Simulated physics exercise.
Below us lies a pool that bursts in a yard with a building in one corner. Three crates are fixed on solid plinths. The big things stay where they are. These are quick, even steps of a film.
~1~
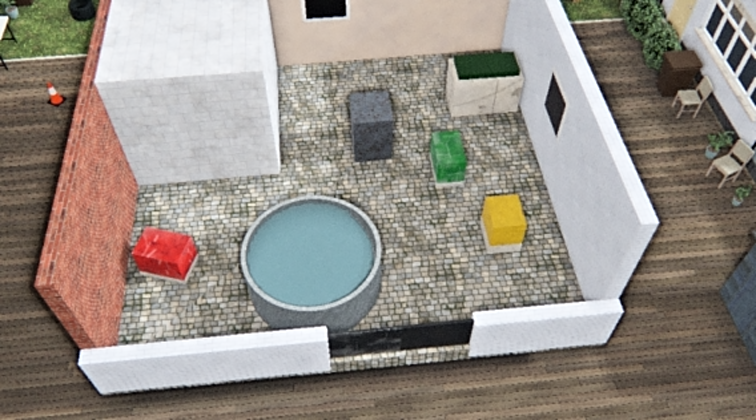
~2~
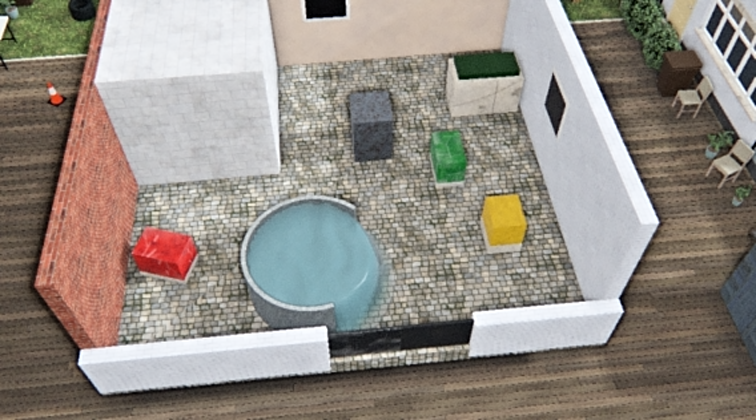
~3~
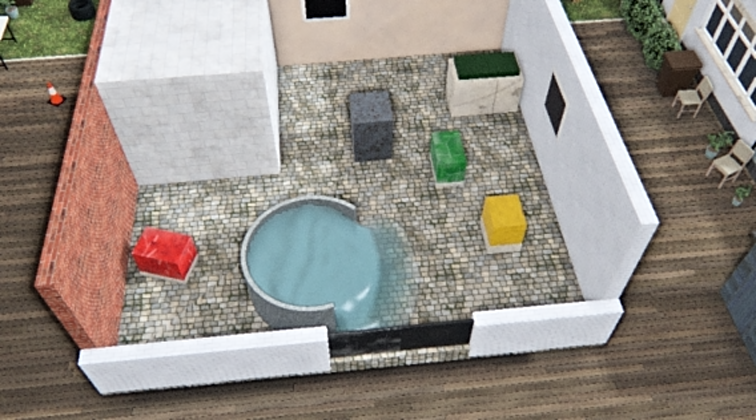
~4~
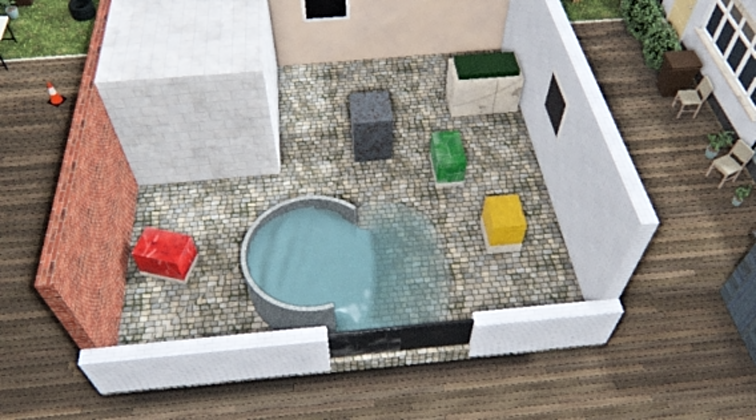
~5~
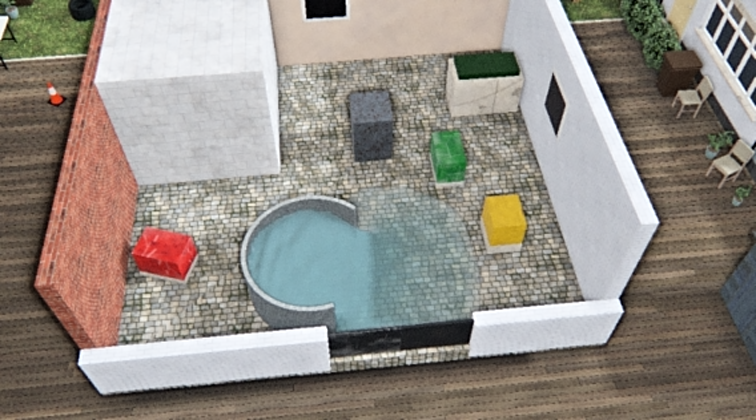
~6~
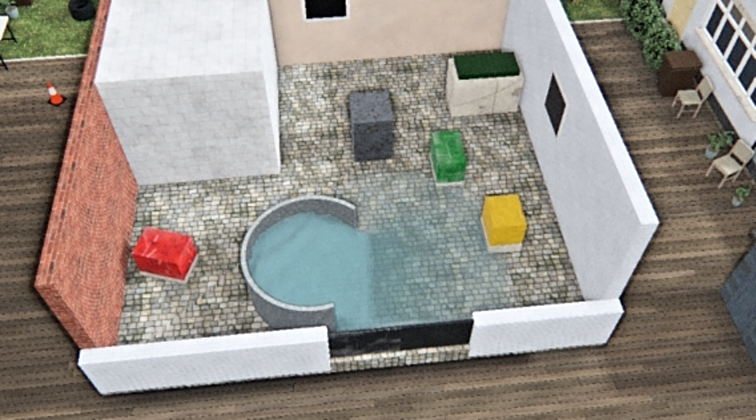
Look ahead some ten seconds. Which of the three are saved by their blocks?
The red crate is soaked; the yellow crate is soaked; the green crate is soaked.
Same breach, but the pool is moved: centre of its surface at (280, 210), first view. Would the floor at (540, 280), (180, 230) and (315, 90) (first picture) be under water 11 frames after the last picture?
In turn: Flooded, no water, dry.
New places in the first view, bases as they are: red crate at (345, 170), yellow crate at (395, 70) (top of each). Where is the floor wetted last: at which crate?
It is the one in yellow.
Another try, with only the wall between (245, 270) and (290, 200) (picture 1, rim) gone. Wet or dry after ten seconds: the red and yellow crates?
Red crate ends up wet; yellow crate stays dry.
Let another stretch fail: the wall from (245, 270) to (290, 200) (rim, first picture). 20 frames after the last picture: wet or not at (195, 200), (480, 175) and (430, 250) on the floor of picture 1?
As listed: Awash, free of water, dry.
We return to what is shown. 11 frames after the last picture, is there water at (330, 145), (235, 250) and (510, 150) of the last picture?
One after the other: Clear, not flooded, covered.
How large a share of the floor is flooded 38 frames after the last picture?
Roughly 90 per cent.
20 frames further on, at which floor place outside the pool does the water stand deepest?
At about (477, 120).
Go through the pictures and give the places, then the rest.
In the first picture, the round pool at (312, 252) is whole and still.
In the second picture, water pours out at (376, 279) and has run to a hidden place.
In the third picture, the front is at (374, 220), out from the gap at (376, 281).
In the fourth picture, the front is at (398, 205), out from the gap at (376, 283).
In the fifth picture, the front is at (411, 191), out from the gap at (376, 283).
In the sixth picture, water pours out at (376, 283) and has run to (476, 198).
A moment on, water covers 35 % of the floor; the red crate not reached, the yellow crate water round its plinth, the green crate water round its plinth.
Next, water covers 45 % of the floor; the red crate not reached, the yellow crate water round its plinth, the green crate water round its plinth.
Then, water covers 55 % of the floor; the red crate water round its plinth, the yellow crate water round its plinth, the green crate water round its plinth.
Later, water covers 90 % of the floor; the red crate water round its plinth, the yellow crate water round its plinth, the green crate water round its plinth.
In the end, water covers 100 % of the floor; the red crate was topped, the yellow crate was topped, the green crate was topped.
